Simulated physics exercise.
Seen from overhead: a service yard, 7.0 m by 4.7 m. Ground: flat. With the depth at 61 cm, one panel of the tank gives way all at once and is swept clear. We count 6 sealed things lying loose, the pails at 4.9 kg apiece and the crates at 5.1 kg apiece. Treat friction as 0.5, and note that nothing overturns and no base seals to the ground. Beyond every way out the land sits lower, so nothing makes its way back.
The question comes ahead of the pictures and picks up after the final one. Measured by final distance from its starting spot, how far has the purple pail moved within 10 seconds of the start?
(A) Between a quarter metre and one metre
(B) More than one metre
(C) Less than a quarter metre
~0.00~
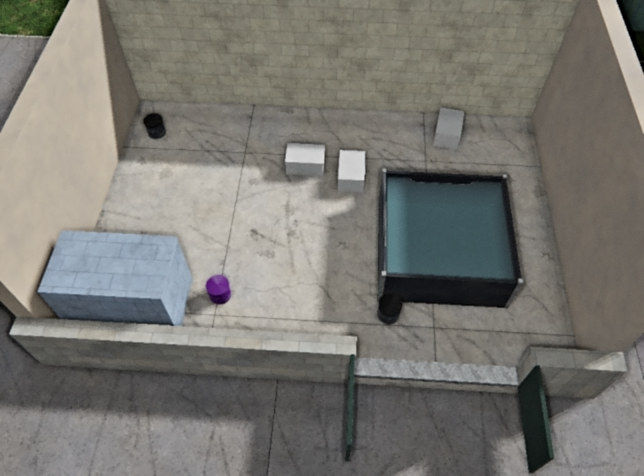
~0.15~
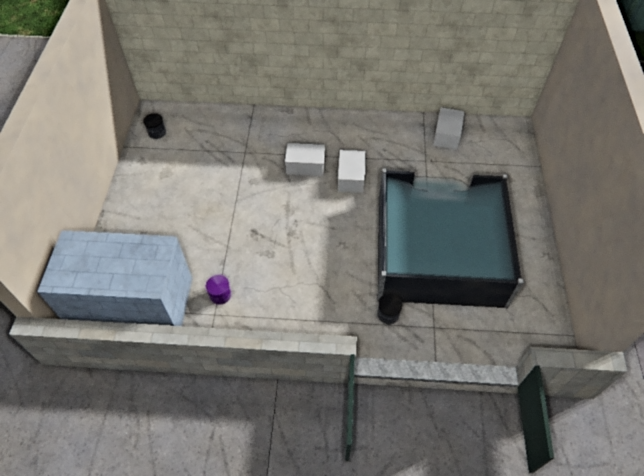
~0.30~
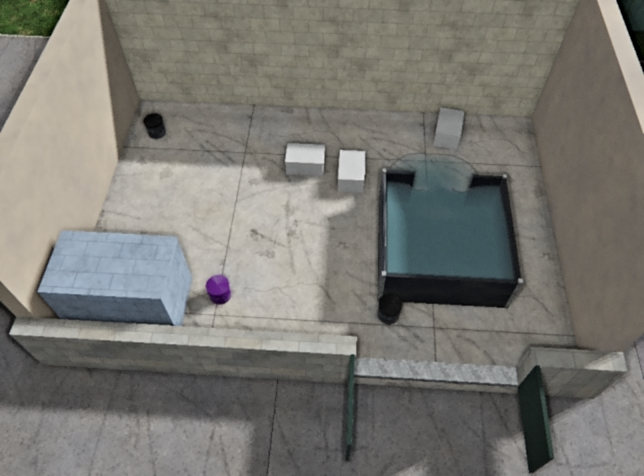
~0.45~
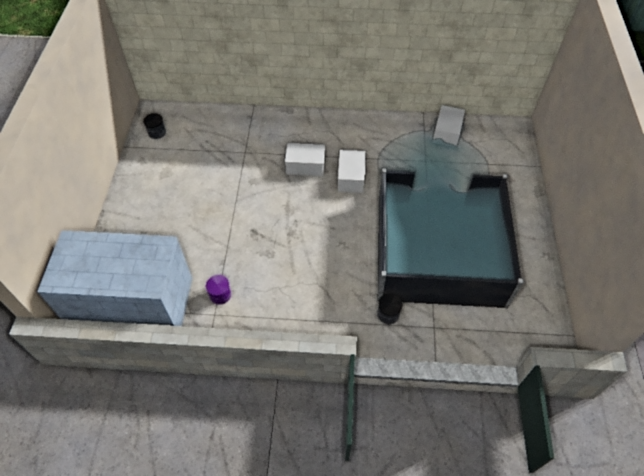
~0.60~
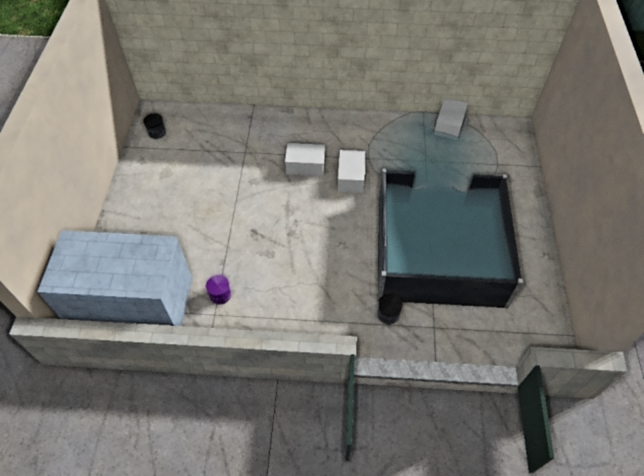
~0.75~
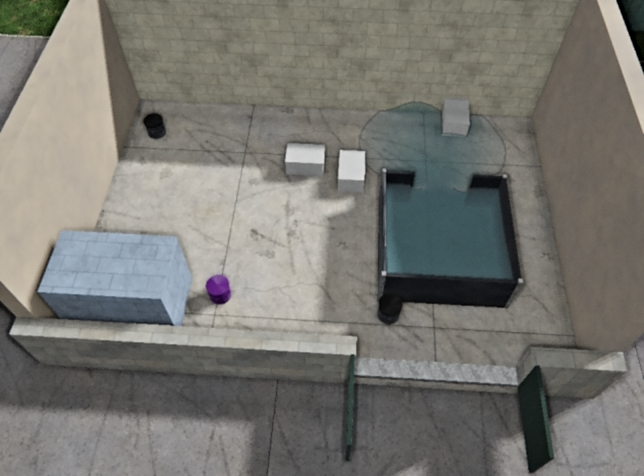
Less than a quarter metre (C).
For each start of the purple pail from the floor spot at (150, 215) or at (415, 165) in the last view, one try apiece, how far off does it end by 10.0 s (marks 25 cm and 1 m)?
From the first spot it goes a long way, and from the second it goes a long way.
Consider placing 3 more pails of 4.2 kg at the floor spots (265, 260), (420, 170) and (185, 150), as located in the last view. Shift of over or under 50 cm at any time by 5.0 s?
Note, same order as listed: Inside the limit, beyond the limit, beyond the limit.
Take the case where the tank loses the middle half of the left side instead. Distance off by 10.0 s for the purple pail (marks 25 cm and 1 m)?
Afterwards the purple pail is carried a long way.
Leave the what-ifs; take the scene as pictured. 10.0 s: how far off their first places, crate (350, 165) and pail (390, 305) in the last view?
Taking them in turn, the shifts are 0 cm and 10 cm.
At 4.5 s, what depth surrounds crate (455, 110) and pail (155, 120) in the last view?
Depths: Near 6 cm, then near 9 cm.
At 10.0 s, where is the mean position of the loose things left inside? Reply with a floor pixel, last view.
At about (316, 260).
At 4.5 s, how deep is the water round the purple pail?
Depth: About 0 cm.
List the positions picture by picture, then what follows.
The first picture shows the purple pail at (217, 285), on the bottom; water covers 2.9 m2; 0 of 6 have shifted.
The second picture shows the purple pail at (217, 285) rests on the ground; 3.4 m2 under water; 0 of 6 have shifted.
The third picture shows the purple pail at (217, 285) rests on the ground; 4.0 m2 under water; 0 of 6 have shifted.
The fourth picture shows the purple pail at (217, 285) rests on the ground; water covers 4.8 m2; 1 of 6 have shifted.
The fifth picture shows the purple pail at (217, 285), on the bottom; 5.8 m2 under water; 1 of 6 have shifted.
The sixth picture shows the purple pail at (217, 285) rests on the ground; water covers 6.7 m2; 1 of 6 have shifted.
After 2.0 s the purple pail is near (217, 285), 0.0 m from its start, aground; 0 of 6 are out; 1 afloat.
After 4.5 s the purple pail is near (217, 285), 0.0 m from its start, aground; 0 of 6 are out; 2 afloat.
After 7.0 s the purple pail is near (217, 285), 0.0 m from its start, aground; 0 of 6 are out; 2 afloat.
After 10.0 s the purple pail is near (217, 285), 0.0 m from its start, aground; 0 of 6 are out; 3 afloat.
